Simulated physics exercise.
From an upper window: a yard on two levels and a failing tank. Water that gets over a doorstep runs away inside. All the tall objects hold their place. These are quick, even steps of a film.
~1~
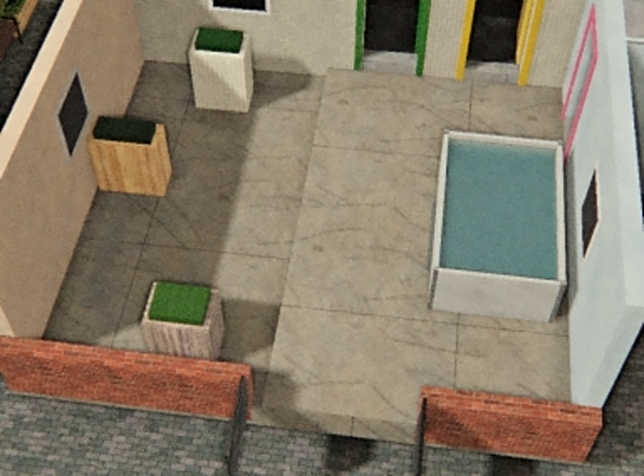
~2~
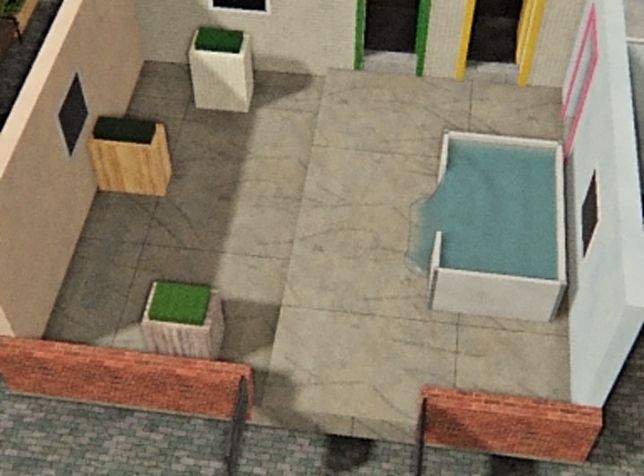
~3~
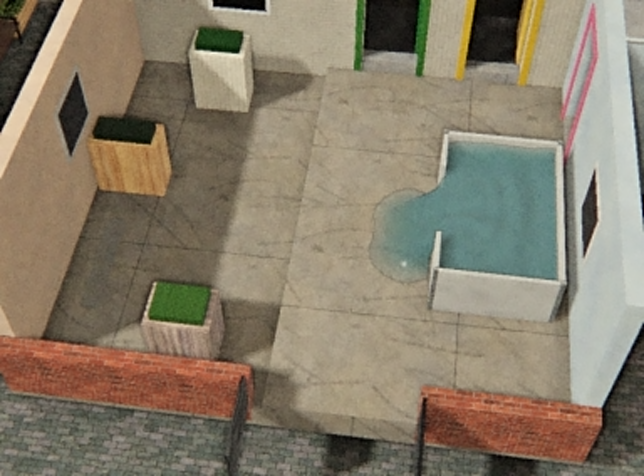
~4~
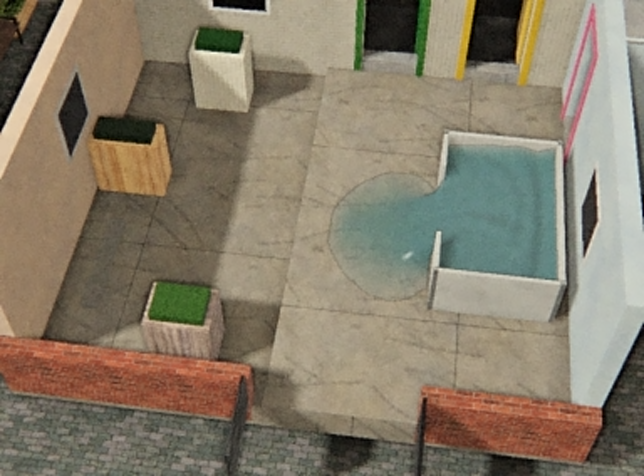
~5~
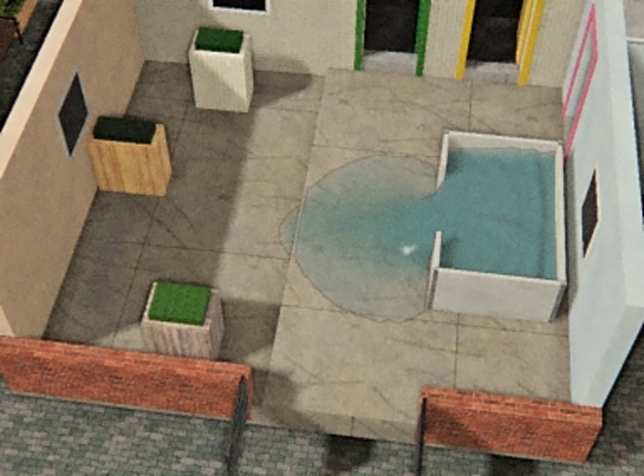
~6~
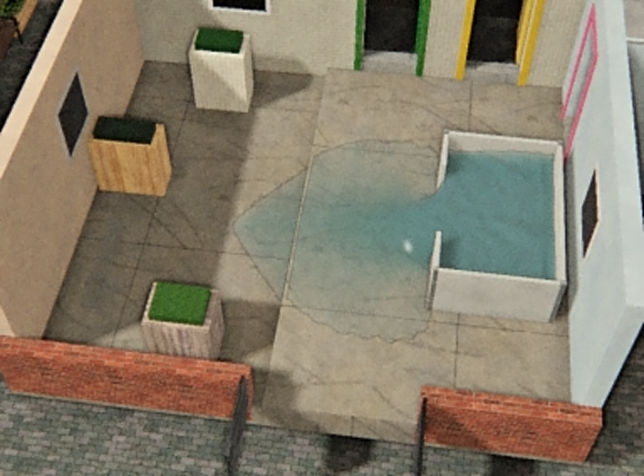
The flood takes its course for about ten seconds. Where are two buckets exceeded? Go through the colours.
The pink door admits no more than that; the green door admits no more than that; the yellow door admits no more than that.
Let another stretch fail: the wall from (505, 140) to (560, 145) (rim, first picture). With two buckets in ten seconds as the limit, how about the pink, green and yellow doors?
The pink one is over, the green one is under, the yellow one lets more in.
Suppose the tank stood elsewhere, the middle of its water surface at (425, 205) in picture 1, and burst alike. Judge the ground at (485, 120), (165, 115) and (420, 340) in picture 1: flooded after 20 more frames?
As listed: Free of water, flooded, clear.
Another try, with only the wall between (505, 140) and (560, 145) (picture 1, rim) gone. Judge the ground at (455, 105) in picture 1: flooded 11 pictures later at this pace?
Verdict: Flooded.
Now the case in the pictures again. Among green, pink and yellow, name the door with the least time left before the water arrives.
It is the green-painted one.
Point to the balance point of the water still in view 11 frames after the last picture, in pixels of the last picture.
At about (346, 228).
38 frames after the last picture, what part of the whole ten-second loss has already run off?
Near 60 in a hundred.
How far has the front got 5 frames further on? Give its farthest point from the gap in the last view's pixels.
At about (79, 240).
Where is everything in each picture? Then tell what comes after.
In the first picture, the water tank at (501, 207) is whole and still.
In the second picture, the front is at (418, 271), out from the gap at (440, 223).
In the third picture, the front is at (379, 263), out from the gap at (440, 225).
In the fourth picture, water pours out at (439, 226) and has run to (335, 245).
In the fifth picture, the front is at (284, 231), out from the gap at (439, 226).
In the sixth picture, the front is at (239, 230), out from the gap at (439, 226).
A moment on, water covers 45 % of the floor; the pink door not reached, the green door not reached, the yellow door not reached.
Next, water covers 60 % of the floor; the pink door not reached, the green door not reached, the yellow door not reached.
Then, water covers 65 % of the floor; the pink door not reached, the green door wet at the sill, nothing in, the yellow door not reached.
Later, water covers 60 % of the floor; the pink door not reached, the green door wet at the sill, nothing in, the yellow door not reached.
In the end, water covers 55 % of the floor; the pink door not reached, the green door wet at the sill, nothing in, the yellow door not reached.
